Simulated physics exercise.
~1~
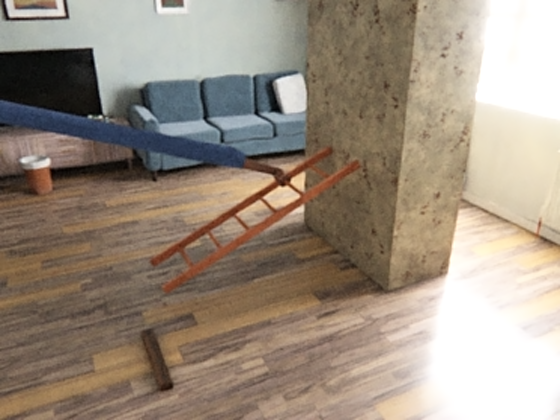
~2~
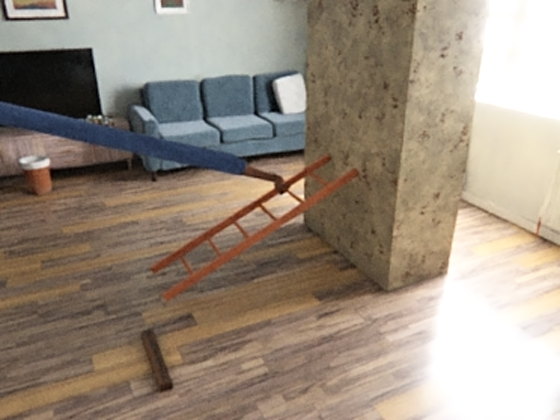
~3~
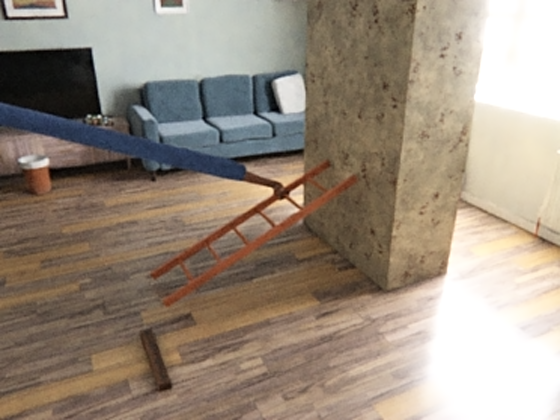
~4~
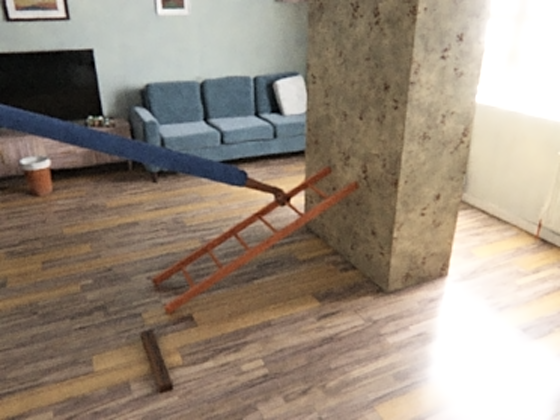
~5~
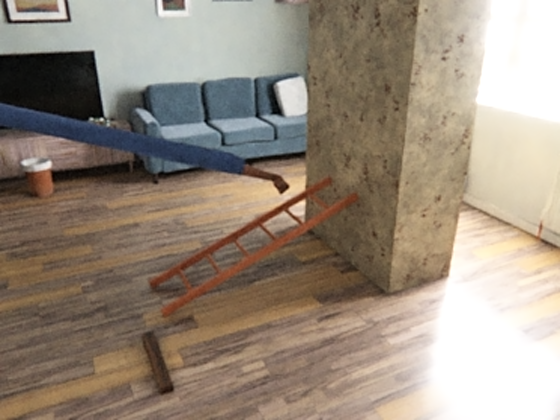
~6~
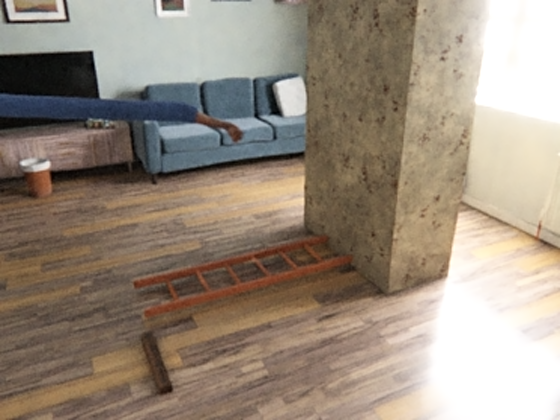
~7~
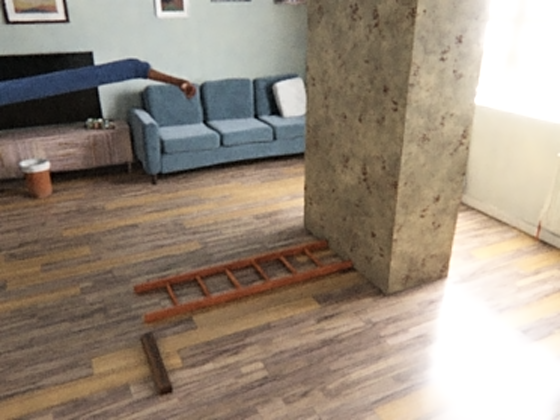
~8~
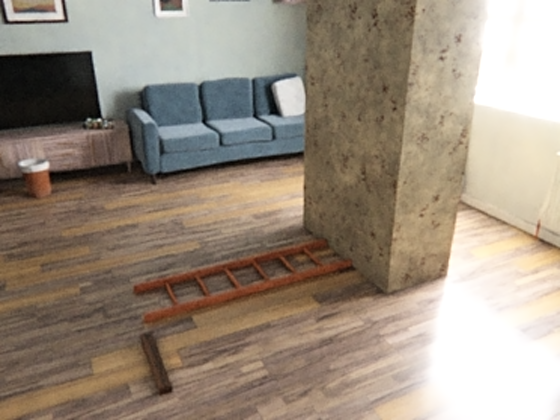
At first, an arm in a blue sleeve reaches in from the left and holds a small orange ladder at a slant, its upper end by a speckled stone pillar and its lower end near a dark batten on the wooden floor. The hand moves down a little, and the ladder lowers slightly with it. Then the hand lets go and draws back, and the ladder slips down beside the pillar. It drops flat onto the floor. The arm withdraws to the left and leaves view, while the ladder lies still between the batten and the pillar.
